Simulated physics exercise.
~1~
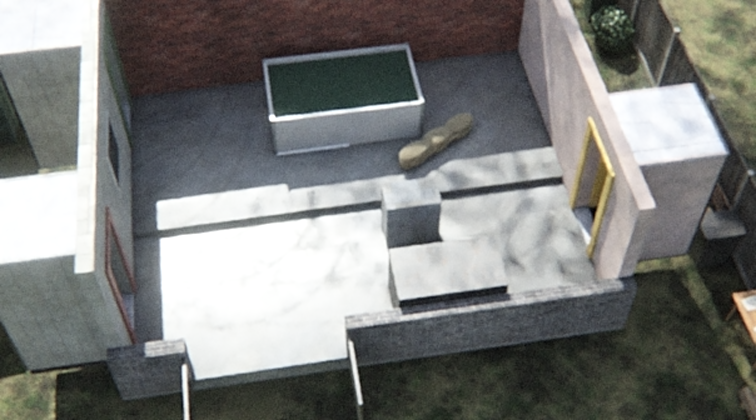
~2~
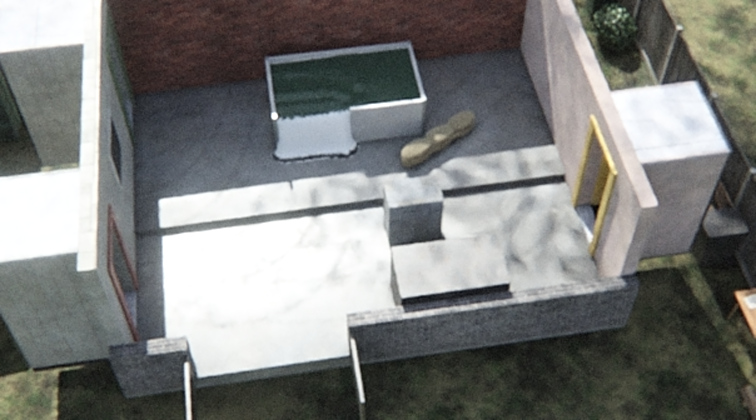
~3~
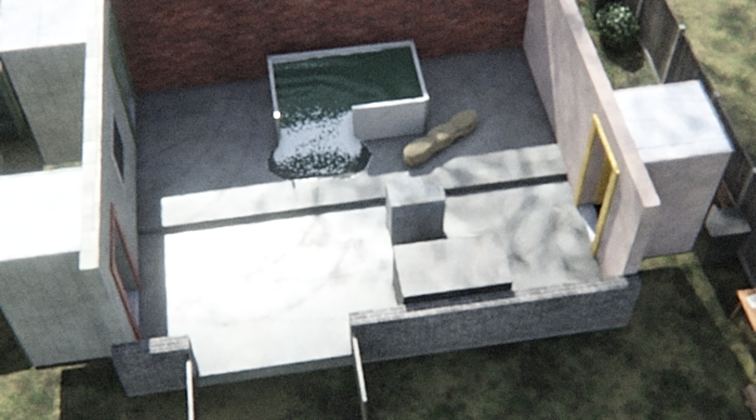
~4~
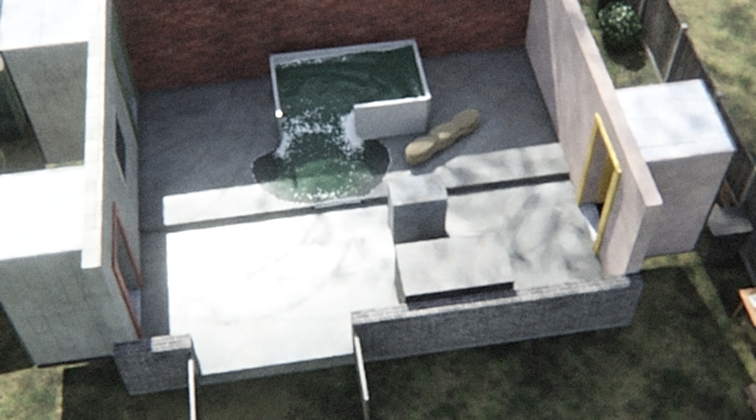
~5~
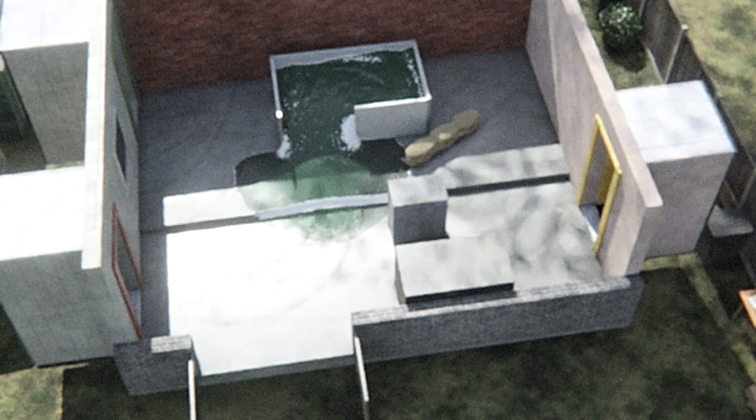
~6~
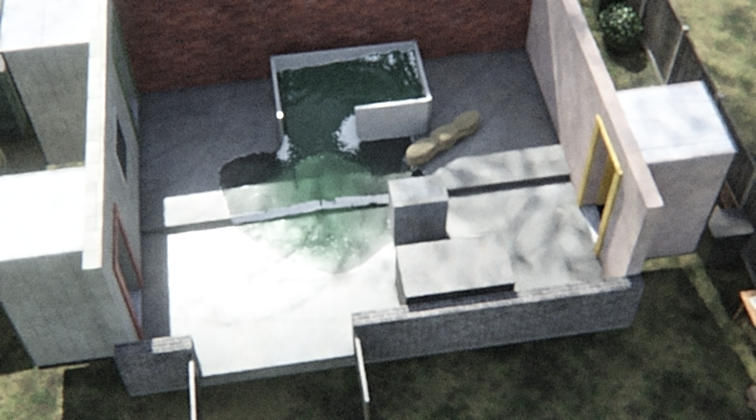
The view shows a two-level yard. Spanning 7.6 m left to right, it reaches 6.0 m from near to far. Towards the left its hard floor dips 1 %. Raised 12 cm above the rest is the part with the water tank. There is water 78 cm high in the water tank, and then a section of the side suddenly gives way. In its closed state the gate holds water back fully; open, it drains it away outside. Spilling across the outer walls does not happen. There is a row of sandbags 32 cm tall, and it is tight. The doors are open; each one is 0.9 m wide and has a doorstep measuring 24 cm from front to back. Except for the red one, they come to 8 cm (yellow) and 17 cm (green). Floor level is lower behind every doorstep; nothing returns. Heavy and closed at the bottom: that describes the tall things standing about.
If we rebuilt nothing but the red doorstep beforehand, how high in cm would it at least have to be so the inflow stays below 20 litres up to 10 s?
It would have to reach roughly 13 cm.
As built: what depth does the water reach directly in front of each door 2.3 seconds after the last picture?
Depth at yellow 5 cm, at green 0 cm, at red 15 cm.
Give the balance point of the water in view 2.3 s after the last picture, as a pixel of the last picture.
I'd put it close to (330, 195).
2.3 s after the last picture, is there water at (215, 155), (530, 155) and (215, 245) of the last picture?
Going in order: Untouched, untouched, swamped.
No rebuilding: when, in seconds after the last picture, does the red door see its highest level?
It peaks at about 2.4 s.
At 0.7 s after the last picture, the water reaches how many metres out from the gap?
The front is some 4.4 m out.
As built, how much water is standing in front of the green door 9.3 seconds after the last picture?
About 1.5 cm.
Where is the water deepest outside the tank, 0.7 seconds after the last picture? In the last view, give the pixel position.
Around (300, 153).
Then, 0.7 s after the last picture water covers 35 % of the floor, deepest (40 cm) near (300, 153); it has not reached the red door.
Then, 2.3 s after the last picture water covers 55 % of the floor, deepest (28 cm) near (372, 338); 15 cm at the red door, 29 litres in over its 6 cm doorstep.
Then, 9.3 s after the last picture water covers 55 % of the floor, deepest (9 cm) near (142, 250); 8 cm at the red door, 146 litres in over its 6 cm doorstep.
At the red door as built, the water peaked near 15 cm, 2.3 s after the last picture.
With a doorstep of 11.5 cm, 31 litres would have come in within the 10 s; with 15.5 cm, 8 litres. So under 20 litres takes about 13 cm.
